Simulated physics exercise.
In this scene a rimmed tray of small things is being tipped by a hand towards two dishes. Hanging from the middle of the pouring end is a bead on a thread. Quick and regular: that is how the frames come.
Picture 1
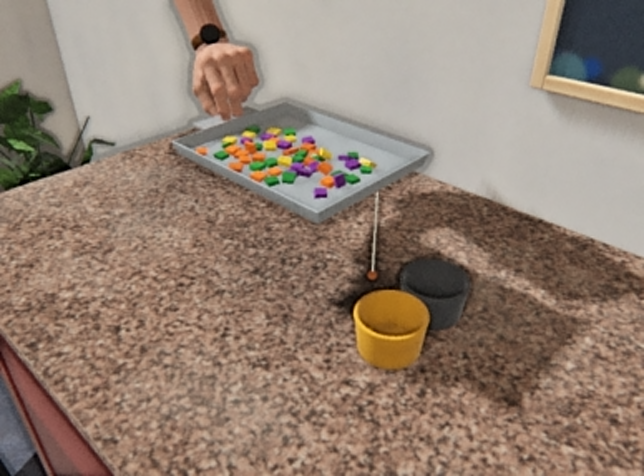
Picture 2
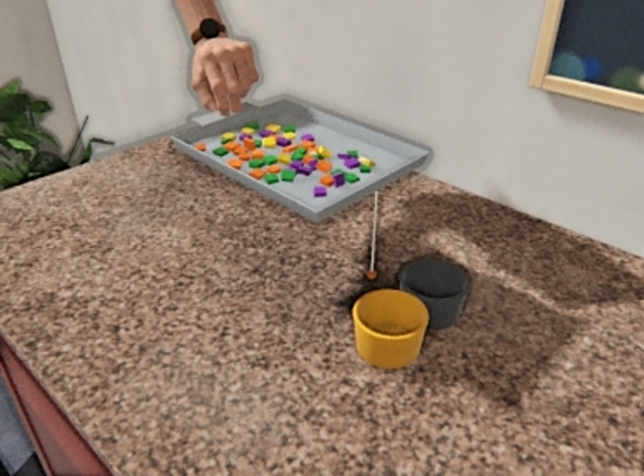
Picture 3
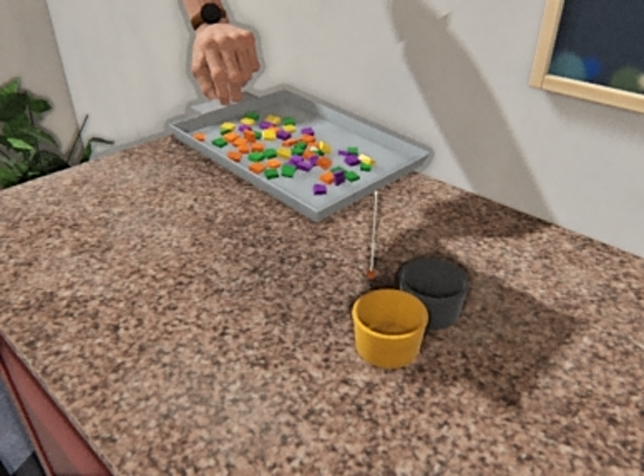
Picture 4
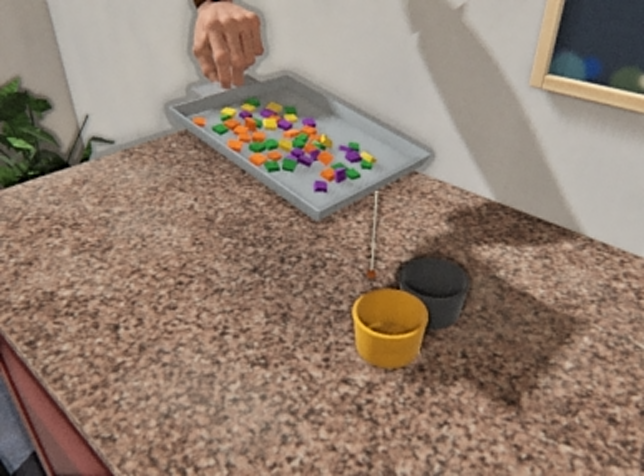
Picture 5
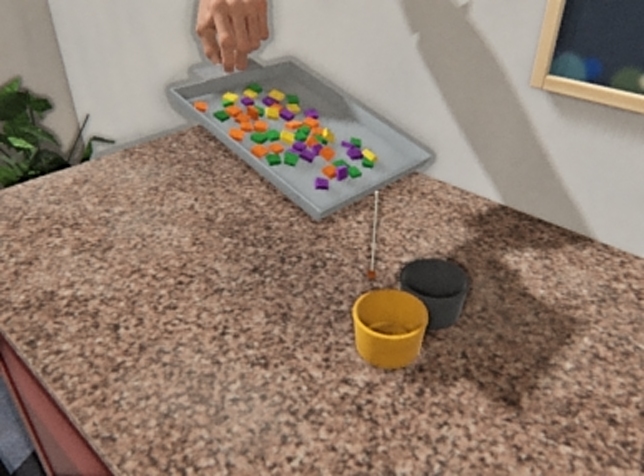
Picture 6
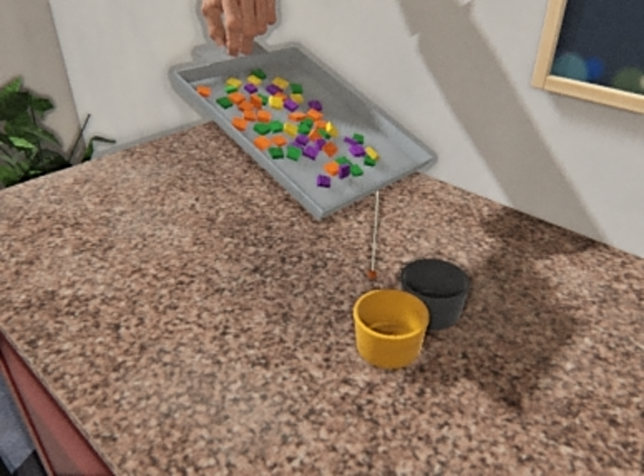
A speckled brown stone counter stands against a pale wall, seen from above at an angle, with a plant at left and a framed panel at upper right. A hand wearing a dark watch grips a grey tray of orange, green, purple and yellow tiles, above a hanging bead and yellow and dark grey dishes. The hand gradually raises the tray's far-left end, while the camera stays still.
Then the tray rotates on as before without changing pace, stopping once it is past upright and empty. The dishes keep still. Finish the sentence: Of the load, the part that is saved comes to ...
More than half of it.
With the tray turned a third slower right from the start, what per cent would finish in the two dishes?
Roughly 70 percent.
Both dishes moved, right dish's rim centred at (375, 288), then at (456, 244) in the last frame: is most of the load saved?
Well, a minority share the first time and a minority share the next.
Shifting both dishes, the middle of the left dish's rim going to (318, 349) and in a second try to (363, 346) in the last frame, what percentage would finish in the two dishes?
Roughly 30 per cent, and 50 per cent.
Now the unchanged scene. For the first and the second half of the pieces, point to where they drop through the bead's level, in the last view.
At about (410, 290), then at (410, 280).
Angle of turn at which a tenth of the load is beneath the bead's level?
Around 80°, give or take.
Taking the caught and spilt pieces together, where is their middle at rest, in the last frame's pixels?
Close to (418, 319) in the last view.
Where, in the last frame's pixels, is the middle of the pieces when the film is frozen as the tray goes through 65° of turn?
Mark it at roughly (376, 168) in the final frame.
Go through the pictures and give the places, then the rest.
The first picture shows corners of the pouring end near (317, 209) and (424, 152), level; middle of the load near (291, 152), mosaic tiles; left dish near (419, 344); right dish near (461, 307); bead on its thread near (372, 275).
The second picture shows corners of the pouring end near (317, 208) and (424, 152), level; middle of the load near (291, 149).
The third picture shows corners of the pouring end near (317, 208) and (424, 153), tipped barely, level across its low end; middle of the load near (291, 143).
The fourth picture shows corners of the pouring end near (319, 207) and (425, 154), tipped a little, level across its low end; middle of the load near (292, 134).
The fifth picture shows corners of the pouring end near (320, 207) and (427, 155), tipped clearly, level across its low end; middle of the load near (294, 126).
The sixth picture shows corners of the pouring end near (323, 208) and (428, 157), tipped clearly, level across its low end; middle of the load near (298, 117); left dish near (418, 343); right dish near (461, 306).
Shortly afterwards, tray tipped steeply; all but a few on the tray; only a few in the air.
Next, tray tipped past a quarter turn; near a quarter on the tray; near a quarter in the left dish; near a quarter in the right dish; a little outside both; near a third in the air.
Some moments later, tray tipped past a quarter turn; near a third in the left dish; near half in the right dish; a little outside both.
In the end, tray tipped past a quarter turn; near a third in the left dish; near half in the right dish; a little outside both.
